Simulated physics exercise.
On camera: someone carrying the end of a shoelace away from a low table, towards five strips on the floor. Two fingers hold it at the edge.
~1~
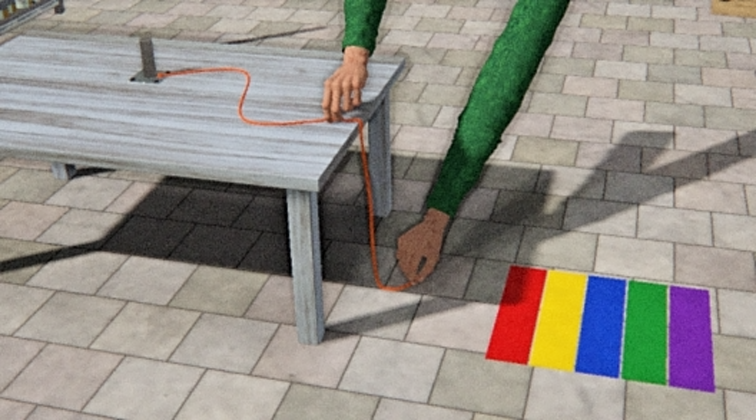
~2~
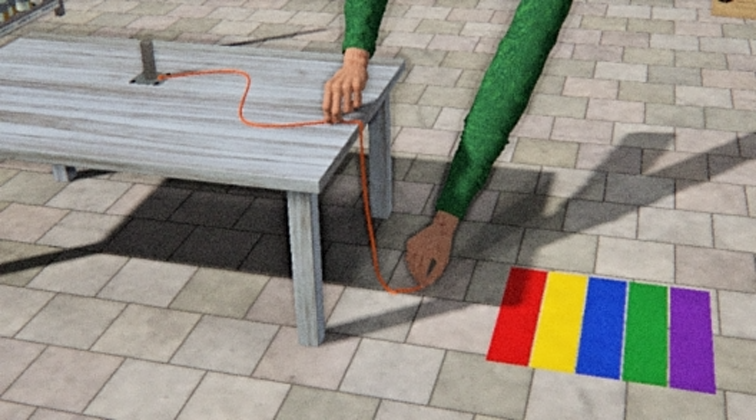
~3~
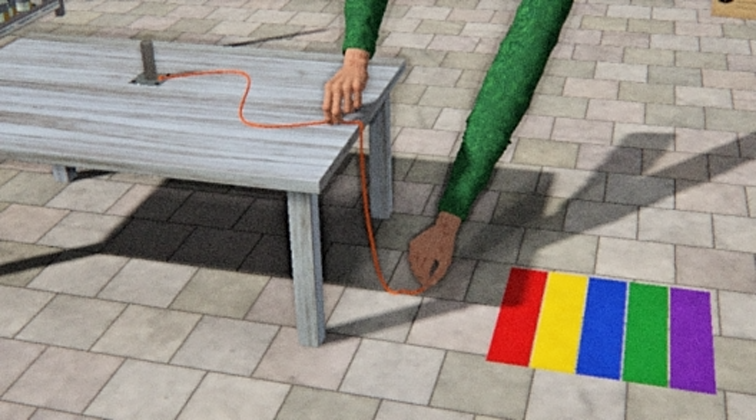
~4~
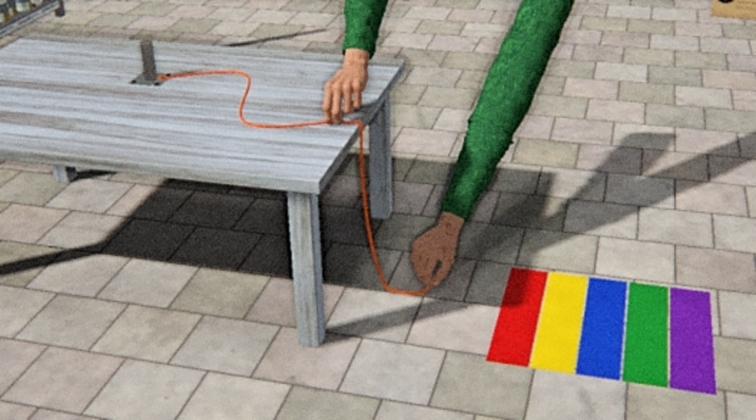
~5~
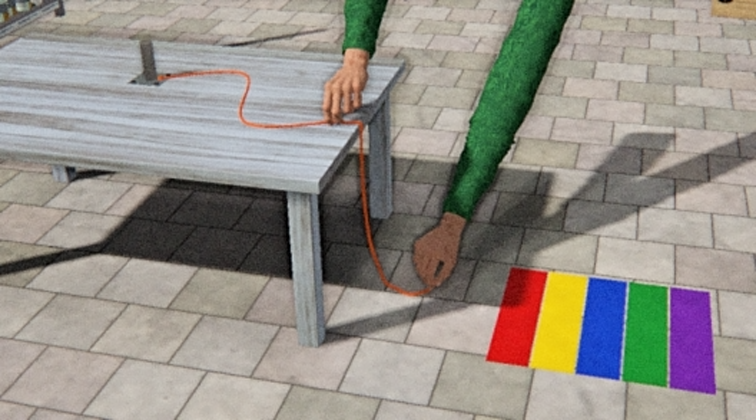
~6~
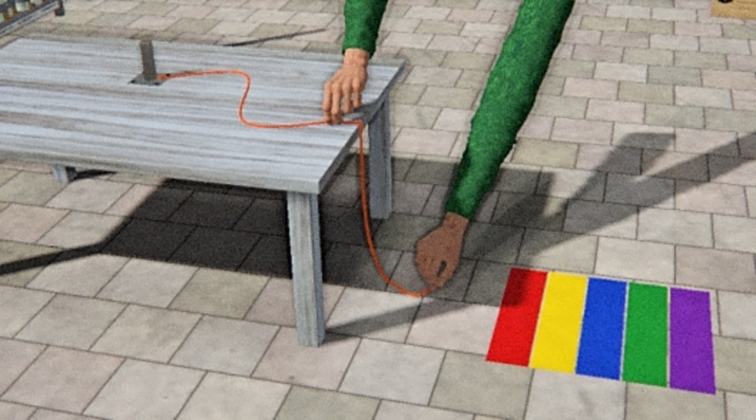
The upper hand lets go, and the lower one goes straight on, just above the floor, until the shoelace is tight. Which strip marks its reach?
The green one.
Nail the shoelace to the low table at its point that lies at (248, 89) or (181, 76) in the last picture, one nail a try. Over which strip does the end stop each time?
In that order: Blue; green.
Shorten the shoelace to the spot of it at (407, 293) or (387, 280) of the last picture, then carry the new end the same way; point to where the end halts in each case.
Try by try, around (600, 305) and (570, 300).
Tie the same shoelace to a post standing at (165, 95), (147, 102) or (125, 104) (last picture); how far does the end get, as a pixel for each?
About (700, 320), (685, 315) and (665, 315).
Soon after, end near (572, 302); over yellow.
Then, end near (622, 309); over blue.
At full stretch, end near (651, 312); over green. It halts on the green strip.
